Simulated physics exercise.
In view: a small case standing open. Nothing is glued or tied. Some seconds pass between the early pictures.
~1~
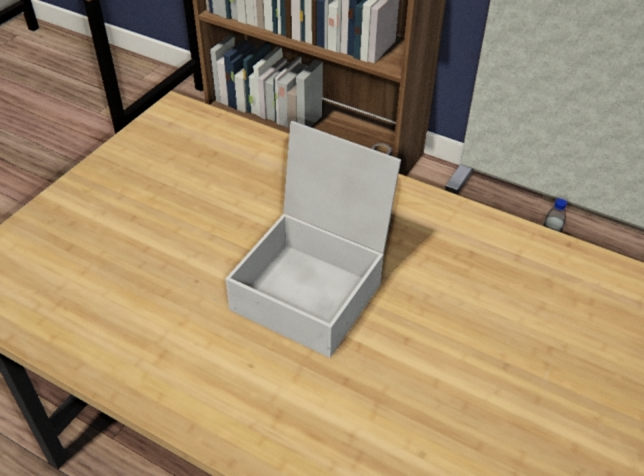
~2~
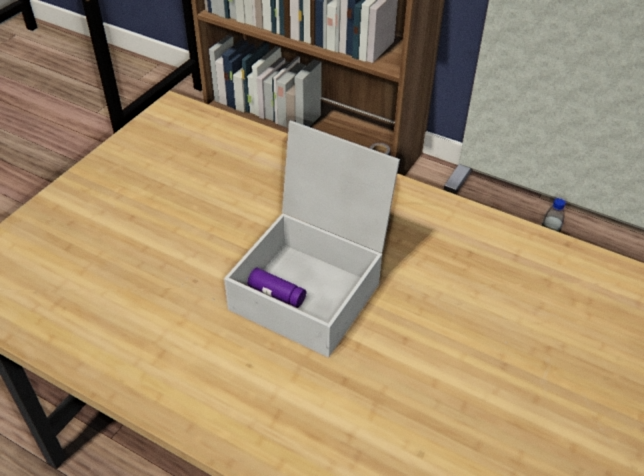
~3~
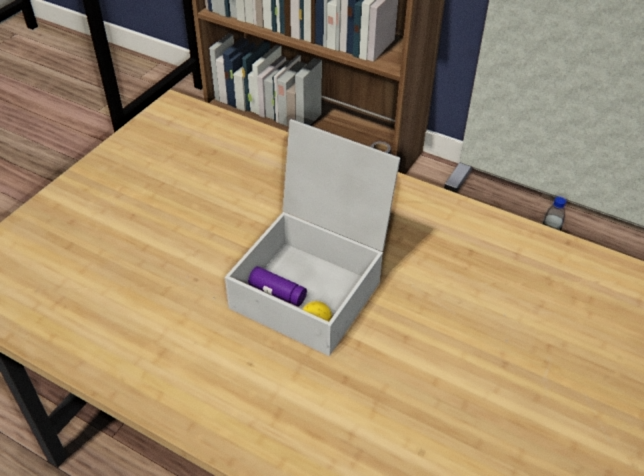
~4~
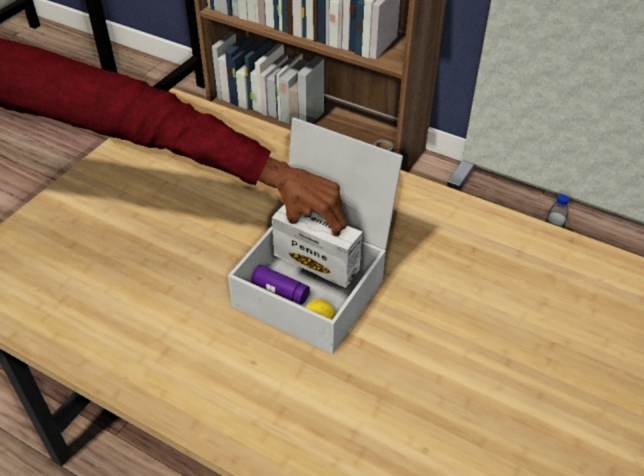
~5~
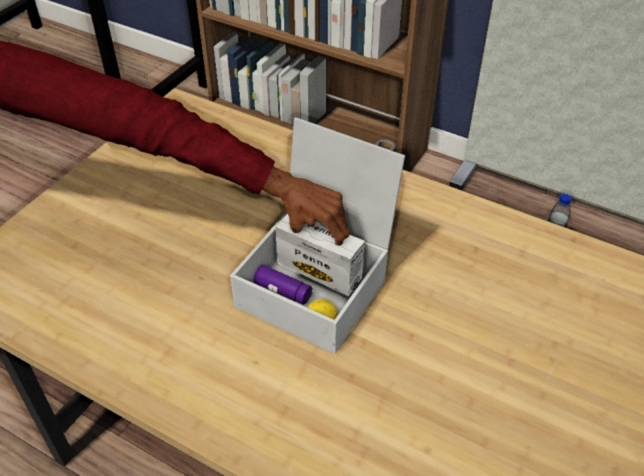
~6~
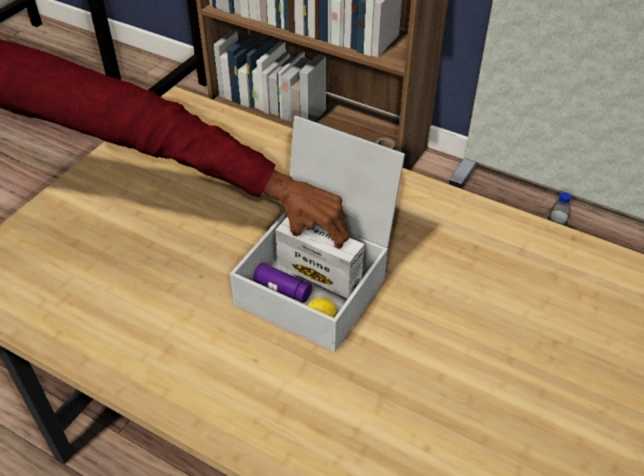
A purple shaker appeared in an open white case on a table, followed by a small yellow item, and then a hand in a red sleeve lowered a white packet in behind them and kept hold.
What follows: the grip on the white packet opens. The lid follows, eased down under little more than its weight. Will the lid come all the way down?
Here the lid sits on the rim.
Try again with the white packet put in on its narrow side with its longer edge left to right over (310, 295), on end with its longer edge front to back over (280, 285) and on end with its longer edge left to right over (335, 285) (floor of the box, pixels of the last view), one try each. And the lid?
First, it sits on the rim; second, it is held up; third, it is held up.
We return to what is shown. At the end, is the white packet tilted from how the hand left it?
It ends up tilted.
Then, 1.00 s on from there, lid starting down; white packet on its side near (327, 270); purple shaker shifted about its own width.
Then, 1.70 s on from there, lid 46° above the rim; white packet on its side near (327, 270); purple shaker shifted about its own width.
In the end, lid shut; toppled in the box, white packet; moved from the start, purple shaker; yellow ball unmoved. At the end, from the last picture's camera, white packet near (327, 270).
